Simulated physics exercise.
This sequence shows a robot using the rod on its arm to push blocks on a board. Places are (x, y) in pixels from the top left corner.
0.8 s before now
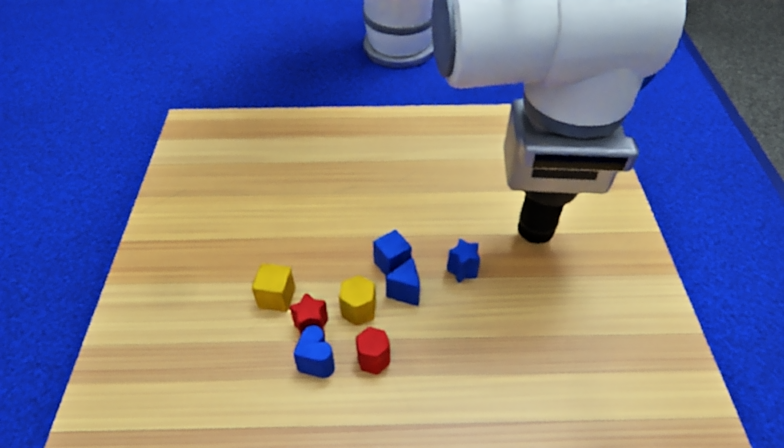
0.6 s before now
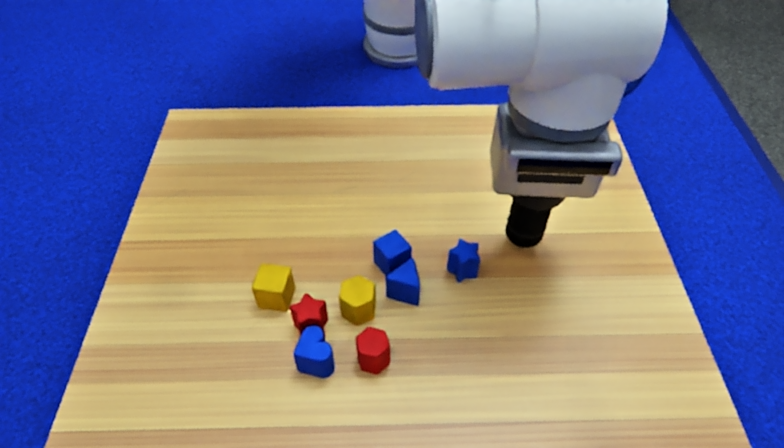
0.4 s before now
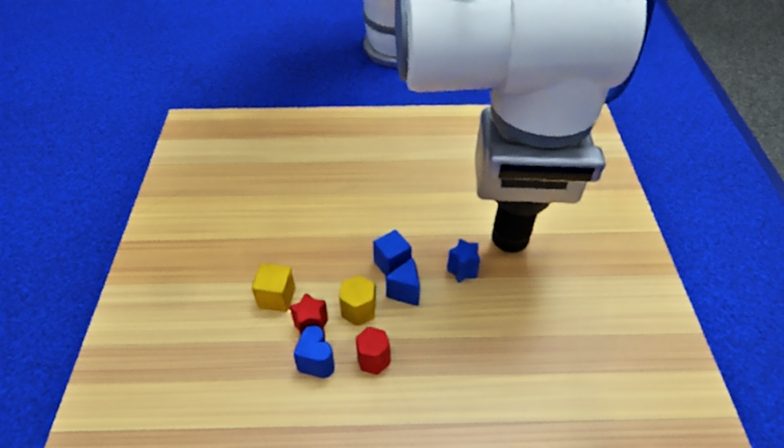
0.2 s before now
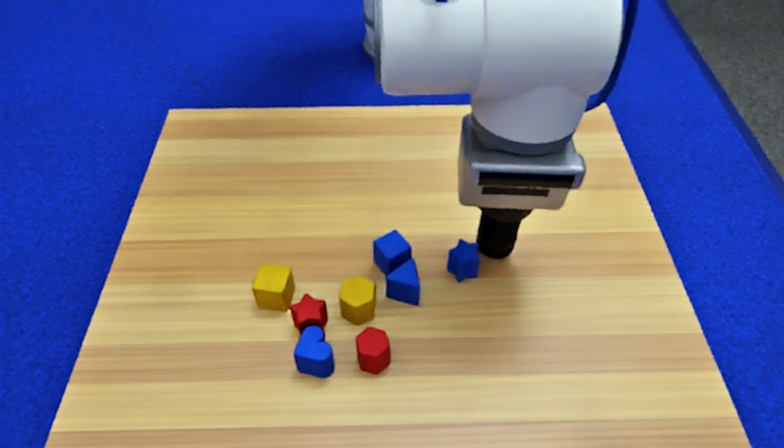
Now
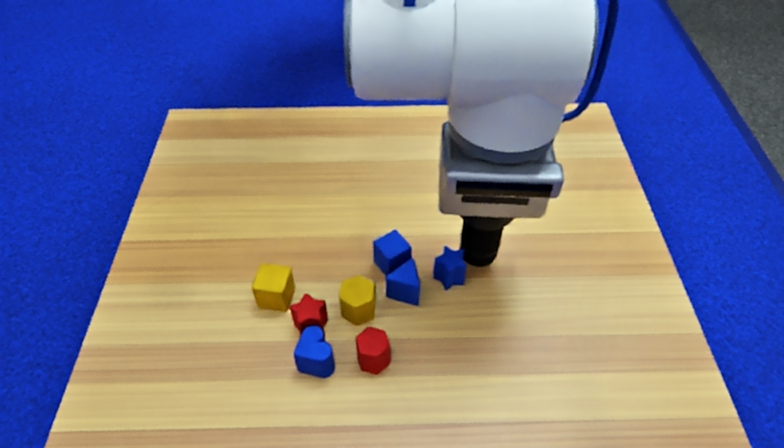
A robot arm moves left across the board and nudges the blue star slightly left.
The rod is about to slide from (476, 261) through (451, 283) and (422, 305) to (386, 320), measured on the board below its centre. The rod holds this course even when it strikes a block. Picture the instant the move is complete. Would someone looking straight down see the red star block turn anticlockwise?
That would be a yes.
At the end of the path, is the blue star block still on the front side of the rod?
Short answer: Yes.
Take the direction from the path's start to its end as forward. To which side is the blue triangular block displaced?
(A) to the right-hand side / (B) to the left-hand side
(A)
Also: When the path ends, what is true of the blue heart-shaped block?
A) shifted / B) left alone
My pick is B.
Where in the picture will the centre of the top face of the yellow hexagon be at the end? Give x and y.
The top centre is at (326, 290).
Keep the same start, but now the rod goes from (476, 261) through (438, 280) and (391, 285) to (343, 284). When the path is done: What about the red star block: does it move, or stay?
Its place changes.
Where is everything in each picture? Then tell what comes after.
The first picture shows rod's lower end (536, 230); red star block (308, 308); blue heart-shaped block (313, 344); yellow hexagon (357, 290); blue triangular block (406, 273); blue star block (466, 250).
The second picture shows rod (524, 234); blocks still.
The third picture shows rod (510, 239); blocks still.
The fourth picture shows rod (495, 245); blocks still.
The fifth picture shows rod (478, 252); red star block (308, 308); blue heart-shaped block (313, 344); yellow hexagon (357, 290); blue triangular block (406, 273); blue star block (452, 257).
On the path given first. One third of the way, rod (451, 274); blue triangular block (392, 275); blue star block (419, 275), turned 25° clockwise.
Two thirds of the way, rod (422, 297); yellow hexagon (346, 292), turned 25° anticlockwise; blue triangular block (371, 276), turned 50° clockwise; blue star block (390, 295), turned 60° clockwise.
At the end, rod (386, 312); red star block (297, 308), turned 40° anticlockwise; blue heart-shaped block still; yellow hexagon (326, 290); blue triangular block (368, 275), turned 60° clockwise; blue star block (352, 311), turned 55° clockwise.
